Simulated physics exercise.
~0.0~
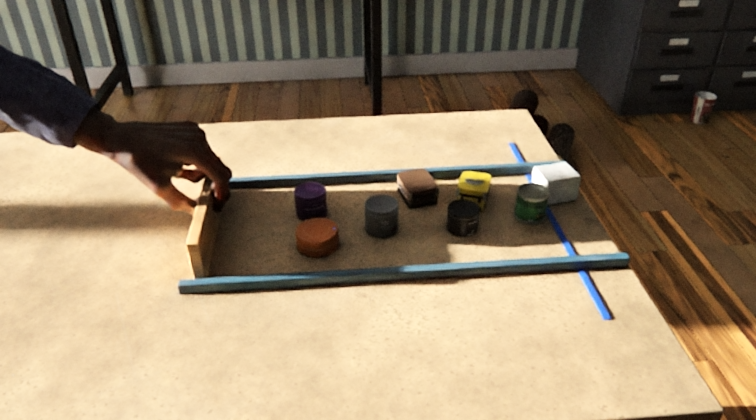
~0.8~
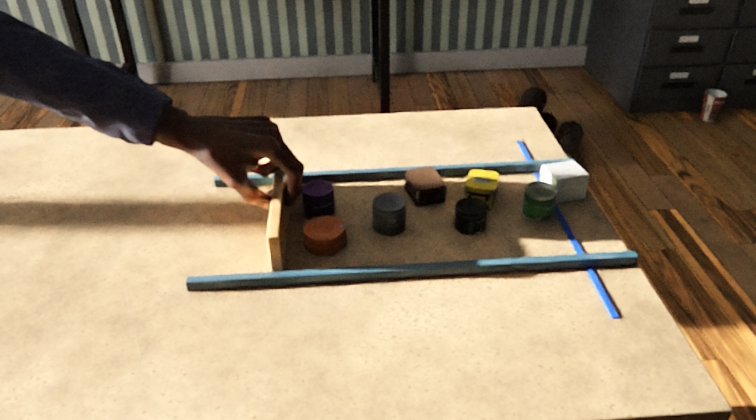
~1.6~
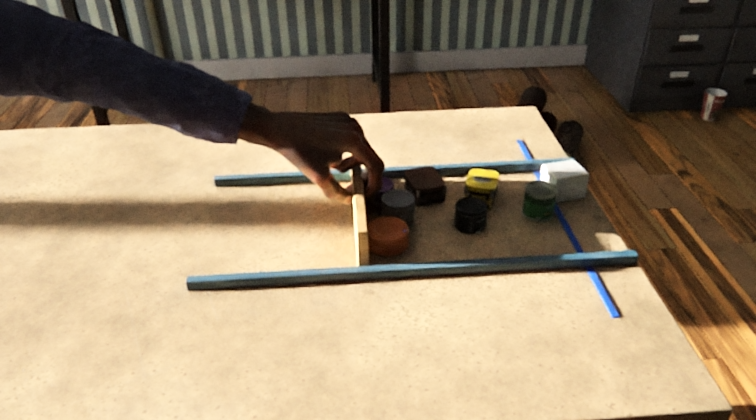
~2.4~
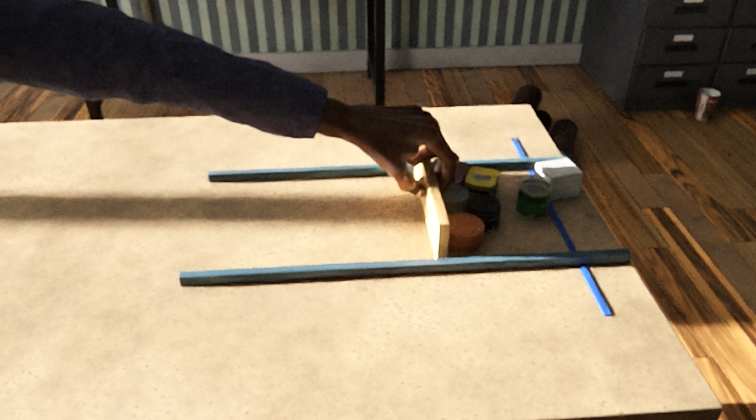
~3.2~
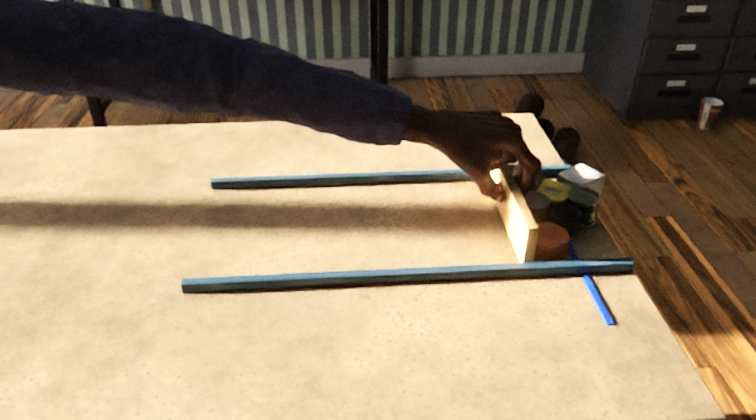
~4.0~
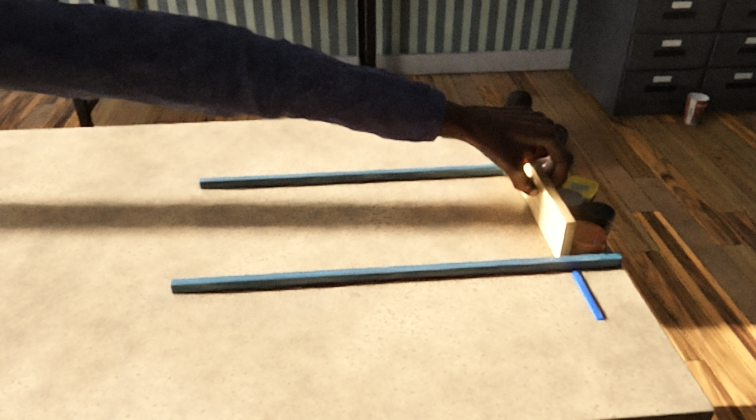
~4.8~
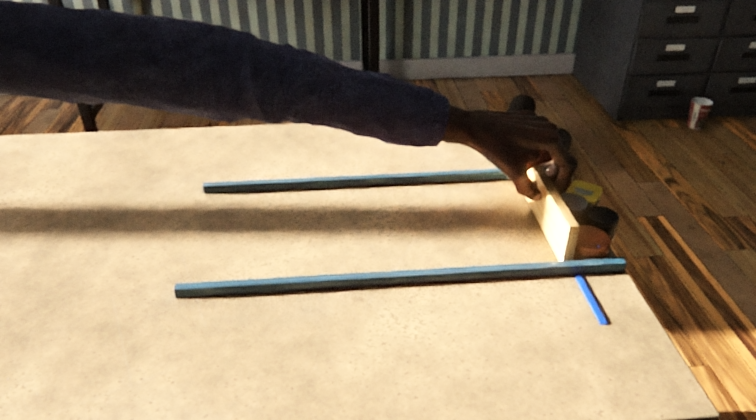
On a tabletop between two blue rails, a hand pushing an upright board rightward, gathering small objects and stopping near the edge.
